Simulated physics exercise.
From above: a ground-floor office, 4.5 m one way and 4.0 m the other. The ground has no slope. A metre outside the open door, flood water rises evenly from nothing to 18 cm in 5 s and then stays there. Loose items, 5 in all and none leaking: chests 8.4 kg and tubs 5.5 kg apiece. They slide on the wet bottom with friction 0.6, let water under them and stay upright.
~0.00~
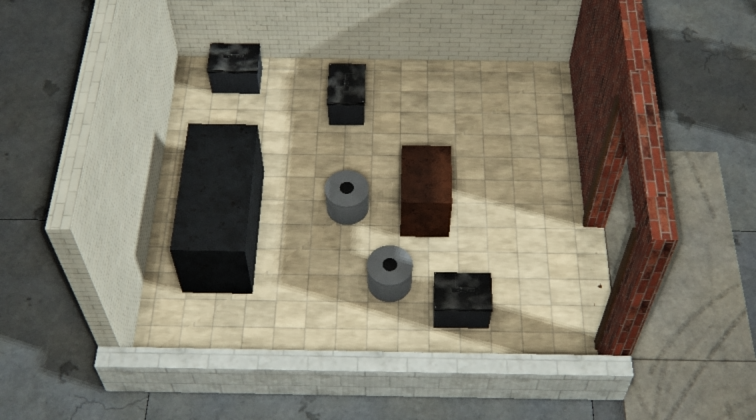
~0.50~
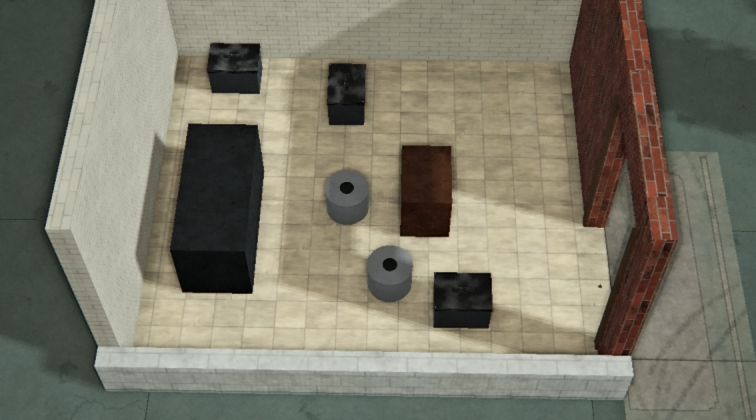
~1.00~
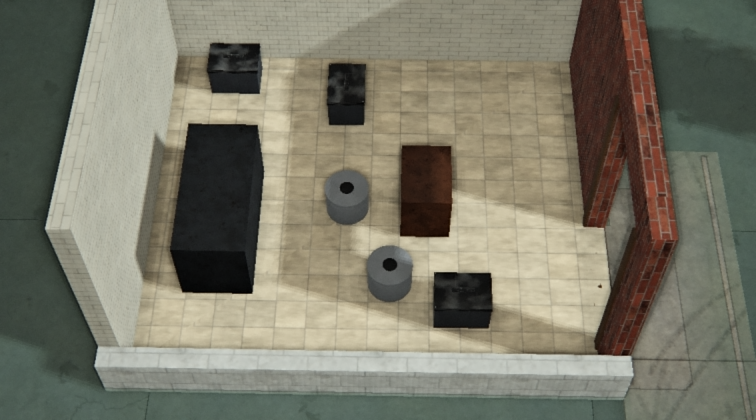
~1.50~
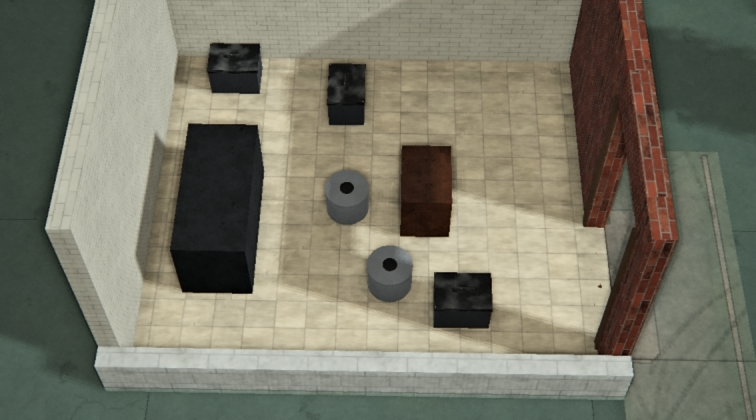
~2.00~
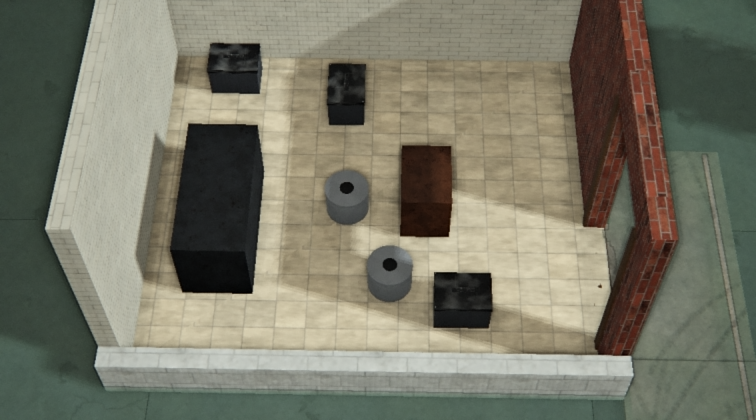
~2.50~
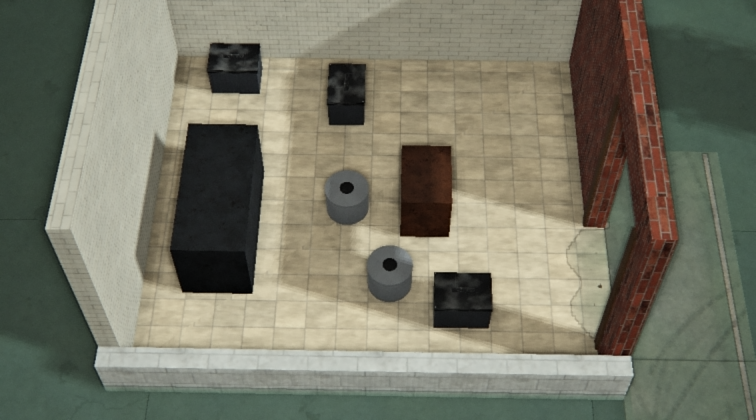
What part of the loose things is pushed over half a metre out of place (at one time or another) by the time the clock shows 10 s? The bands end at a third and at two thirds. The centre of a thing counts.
That comes to one to two thirds.
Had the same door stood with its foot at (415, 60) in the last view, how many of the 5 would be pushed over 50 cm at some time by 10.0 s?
In that case 2 of them.
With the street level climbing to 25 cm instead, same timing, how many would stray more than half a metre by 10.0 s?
Then 3.
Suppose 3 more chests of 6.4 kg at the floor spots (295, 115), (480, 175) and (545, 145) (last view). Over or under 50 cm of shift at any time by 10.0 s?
In turn: Short of it, past it, under.
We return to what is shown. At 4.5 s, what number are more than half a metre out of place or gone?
I count 0.
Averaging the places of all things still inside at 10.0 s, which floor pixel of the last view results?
Near (268, 199).
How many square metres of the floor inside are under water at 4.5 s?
About 3.5 m2.
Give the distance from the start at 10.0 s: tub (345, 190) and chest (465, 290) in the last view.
In turn: 0 cm, 300 cm.
After 3.5 s 0 of 5 are over 50 cm from their spots; 0 afloat.
After 4.5 s 0 of 5 are over 50 cm from their spots; 0 afloat.
After 7.0 s 2 of 5 are over 50 cm from their spots; 2 afloat.
After 10.0 s 2 of 5 are over 50 cm from their spots, and 2 have been at some point; 3 afloat.
